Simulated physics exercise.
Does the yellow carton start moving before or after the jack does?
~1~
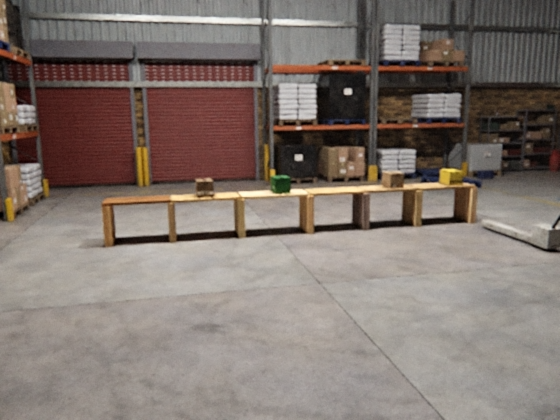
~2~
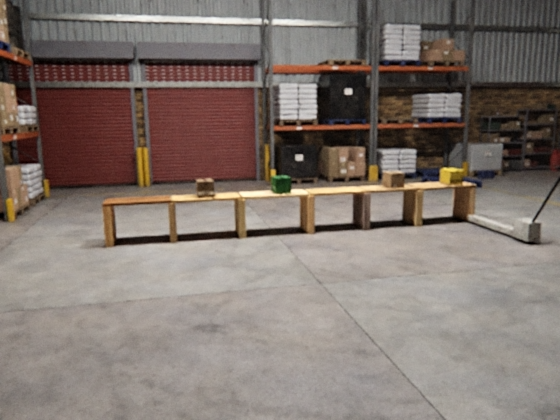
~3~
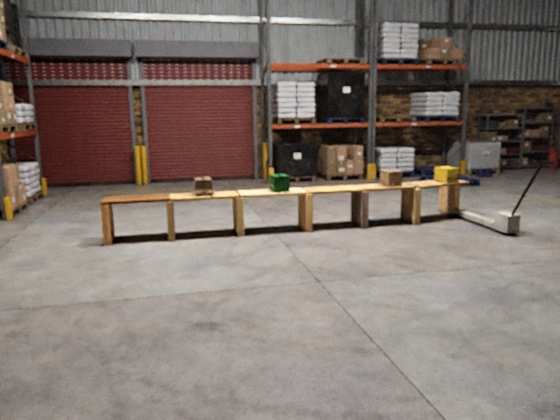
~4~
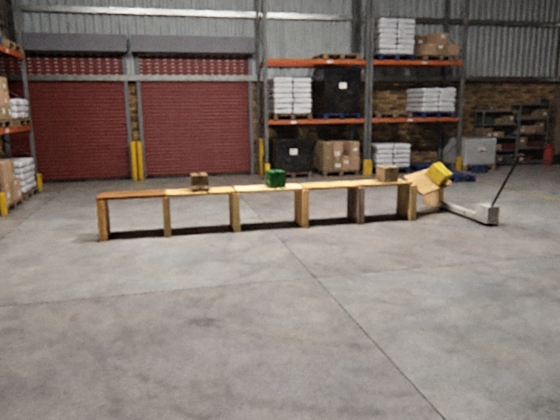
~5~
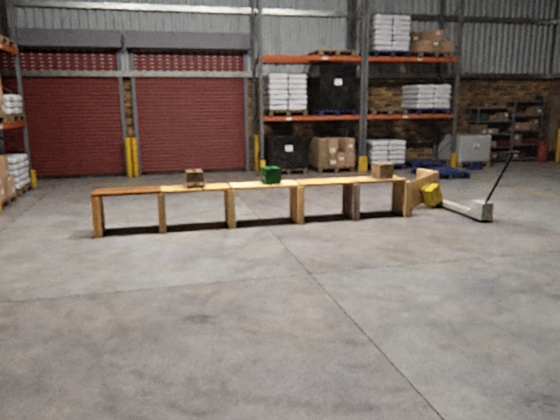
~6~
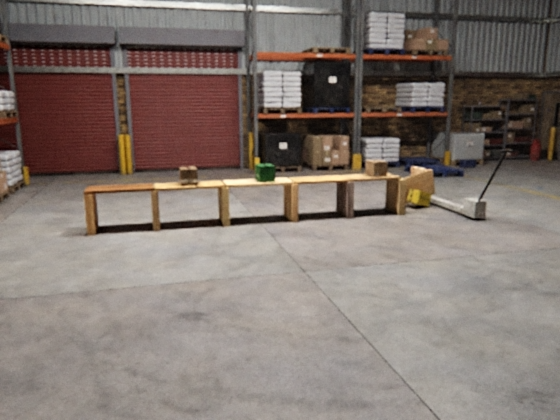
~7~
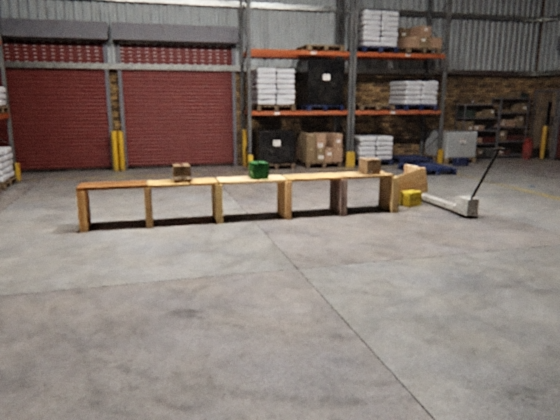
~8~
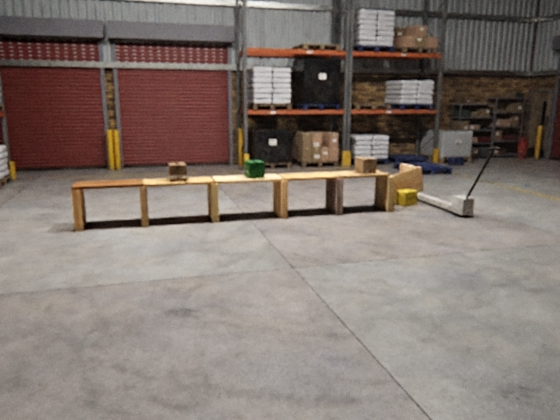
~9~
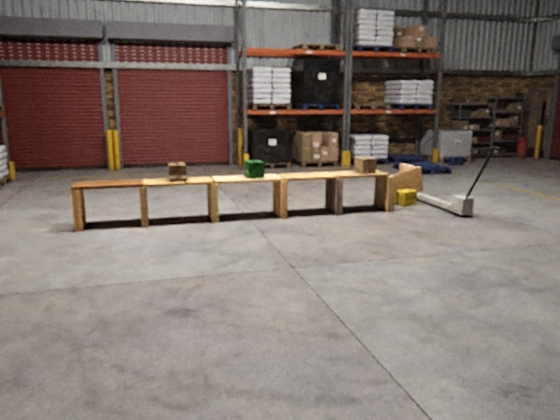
The yellow carton starts moving after the jack. The jack is already sliding left while the carton still sits on the boards.
